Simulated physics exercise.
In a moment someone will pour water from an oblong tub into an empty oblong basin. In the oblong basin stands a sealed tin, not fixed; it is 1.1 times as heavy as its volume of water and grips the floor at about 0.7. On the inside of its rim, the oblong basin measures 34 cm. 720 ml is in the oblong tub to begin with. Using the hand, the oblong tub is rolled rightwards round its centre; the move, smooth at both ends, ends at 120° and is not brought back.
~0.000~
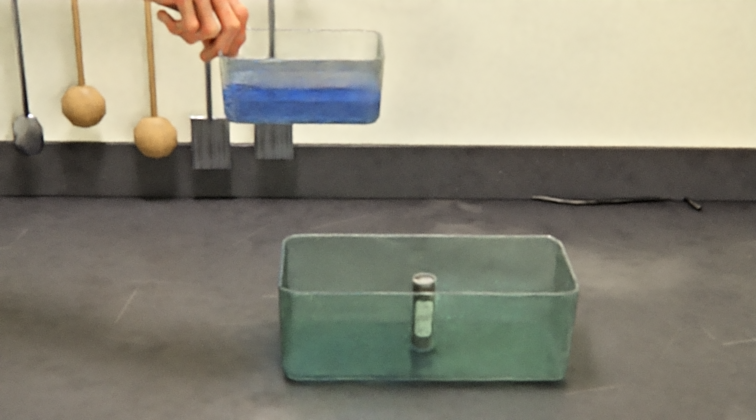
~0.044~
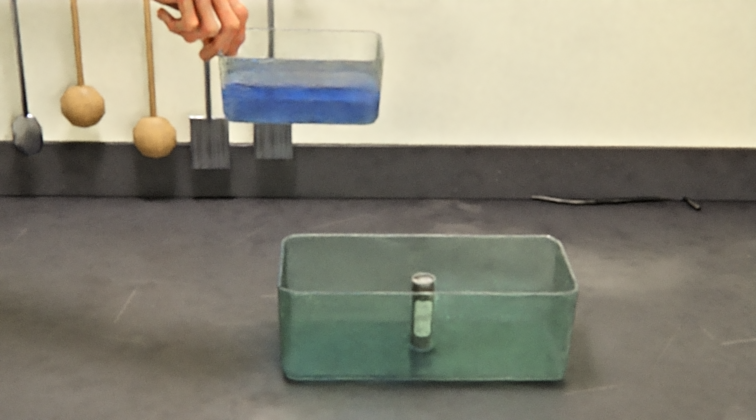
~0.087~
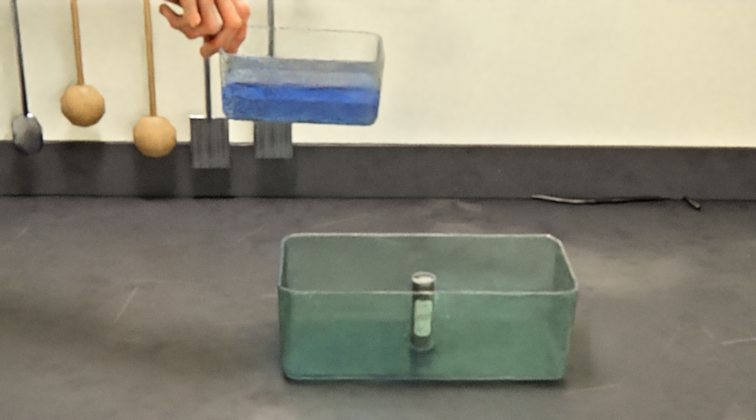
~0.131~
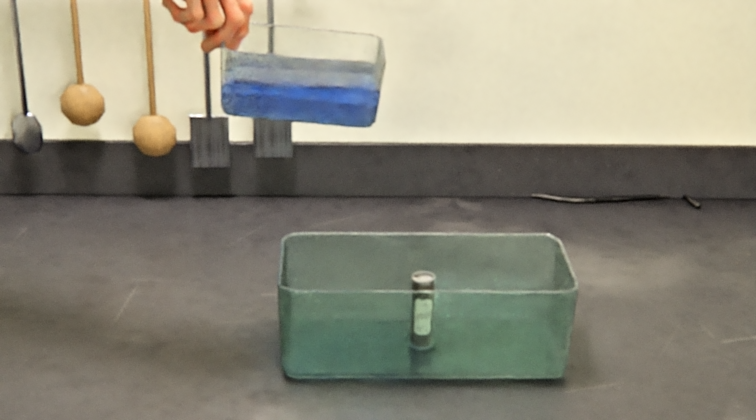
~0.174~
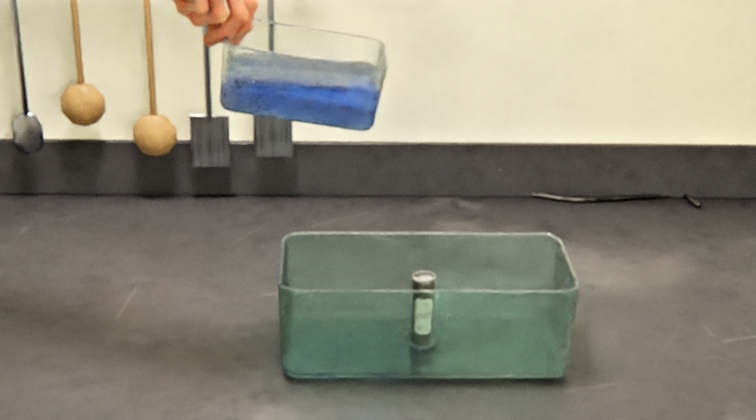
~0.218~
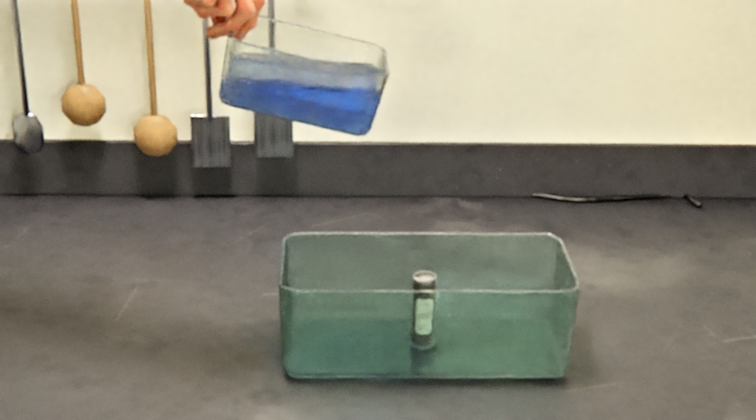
A clear oblong tub of blue liquid, held by a hand at the upper left, hangs above a dark grey countertop seen from the front and slightly above. Below it sits a larger green translucent basin with a small upright tin at its middle, while wooden and metal utensils hang against the cream wall. The hand gradually tilts the tub rightwards, its right side dipping slightly, as the camera stays still.
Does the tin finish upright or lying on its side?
It finishes upright.
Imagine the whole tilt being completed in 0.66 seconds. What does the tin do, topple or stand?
Outcome - the tin ends up overturned.
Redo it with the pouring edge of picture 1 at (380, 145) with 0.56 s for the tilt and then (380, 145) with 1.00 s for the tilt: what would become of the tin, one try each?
Run one: It tumbles. Run two: It tumbles.
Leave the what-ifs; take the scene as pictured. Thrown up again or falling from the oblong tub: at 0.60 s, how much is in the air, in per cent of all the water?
60 %.
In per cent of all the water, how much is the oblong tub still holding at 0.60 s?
Still held: Roughly 32 % of the total.
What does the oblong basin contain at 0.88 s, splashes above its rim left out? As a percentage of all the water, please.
The fraction sits near 80 in a hundred.
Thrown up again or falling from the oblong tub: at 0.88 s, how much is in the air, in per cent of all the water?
Near 12 in a hundred.
Then, 0.60 s in, the tilt is 79° and 33 per cent is still to pour; the tin stands where it began.
Then, 0.88 s in, the tilt is 116° and 4 per cent is still to pour; the tin stands where it began.
Then, 1.18 s in, the tilt is 120° and 0 per cent is still to pour; the tin stands where it began.
Then, 1.50 s in, the tilt is 120° and 0 per cent is still to pour; the tin stands where it began.
Finally, the tin stands where it began.
